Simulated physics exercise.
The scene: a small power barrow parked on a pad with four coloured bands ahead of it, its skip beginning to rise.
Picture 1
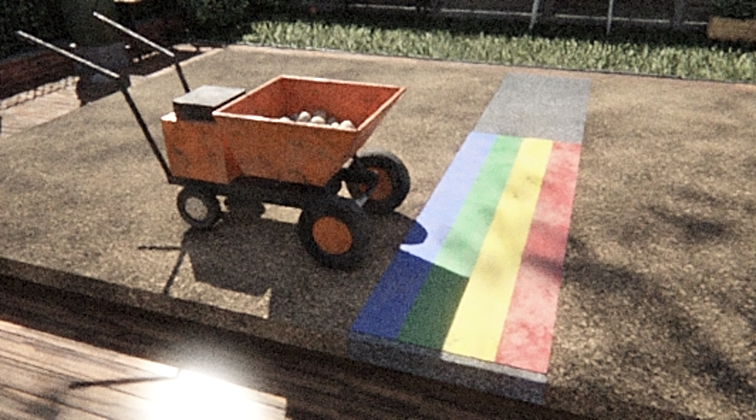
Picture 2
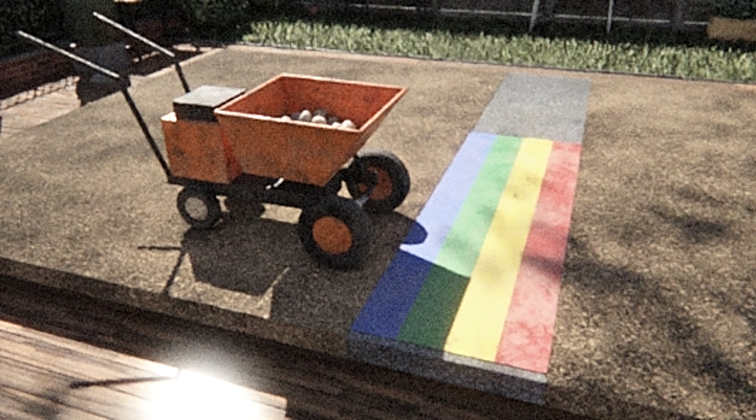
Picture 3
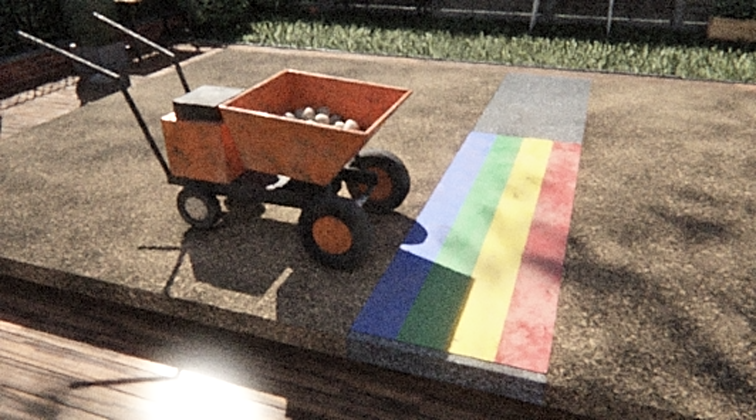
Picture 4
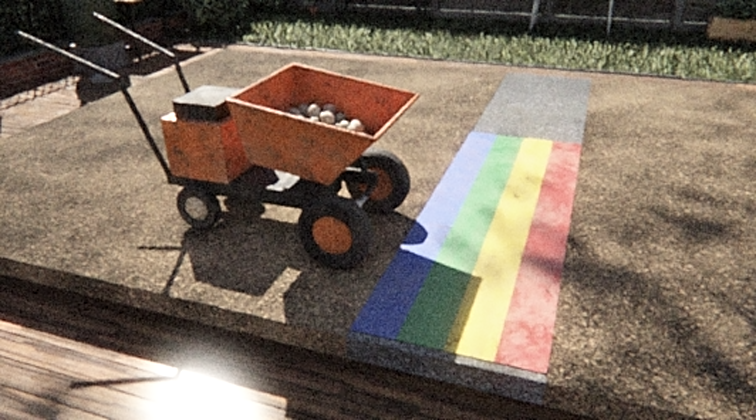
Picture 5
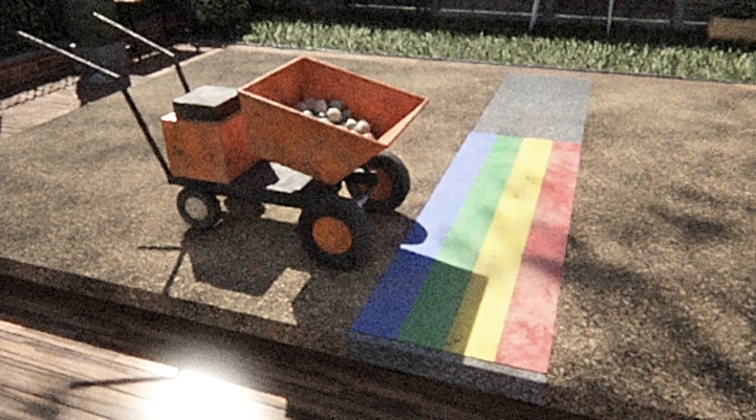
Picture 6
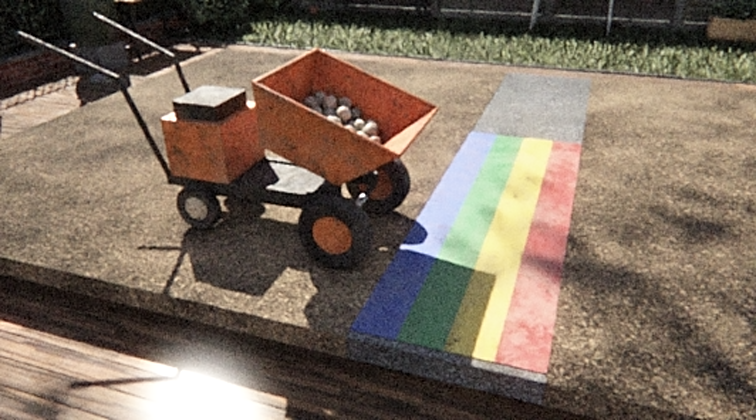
On a sunlit outdoor pad edged by grass, an orange power barrow stands left of blue, green, yellow and red bands, and its skip, holding rounded pebbles, gradually tilts forward to the right while the wheels stay still.
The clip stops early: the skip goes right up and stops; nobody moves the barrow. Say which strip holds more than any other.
Most lies over the yellow band.
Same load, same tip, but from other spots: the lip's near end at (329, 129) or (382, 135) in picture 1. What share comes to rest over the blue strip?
In turn 0 and 0 in a hundred.
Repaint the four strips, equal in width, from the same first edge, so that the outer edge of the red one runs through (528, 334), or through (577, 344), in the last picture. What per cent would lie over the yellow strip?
Roughly 40 per cent, and 40 per cent.
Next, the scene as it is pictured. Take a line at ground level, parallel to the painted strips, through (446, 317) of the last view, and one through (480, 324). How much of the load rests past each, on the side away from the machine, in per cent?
First some 90, then 50 per cent.
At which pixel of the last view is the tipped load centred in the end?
Roughly at (505, 254).
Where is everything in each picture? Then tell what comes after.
Lip of the skip (358, 132), level; top of the load (324, 137), river pebbles; blue strip (391, 301); green strip (434, 310); yellow strip (480, 319); red strip (528, 329), in the first frame.
Lip of the skip (360, 133), tipped barely; top of the load (325, 137), in the second frame.
Lip of the skip (366, 135), tipped barely; top of the load (312, 131), in the third frame.
Lip of the skip (375, 140), tipped a little; top of the load (306, 134), in the fourth frame.
Lip of the skip (386, 147), tipped a little; top of the load (298, 123), in the fifth frame.
Lip of the skip (398, 156), tipped clearly; top of the load (306, 117); blue strip (391, 301); green strip (434, 310); yellow strip (480, 319); red strip (528, 329), in the sixth frame.
Just after the last frame, skip tipped steeply; every one in the skip.
A moment on, skip tipped right over; the larger part in the skip; about a tenth over the green strip; about a tenth over the yellow strip.
Further on, skip tipped right over; about a tenth in the skip; roughly a quarter over the green strip; roughly half over the yellow strip; roughly a quarter over the red strip; about a tenth off the paint.
When it is over, skip tipped right over; just a few in the skip; not one over the blue strip; roughly a quarter over the green strip; roughly a third over the yellow strip; roughly a quarter over the red strip; about a tenth off the paint.
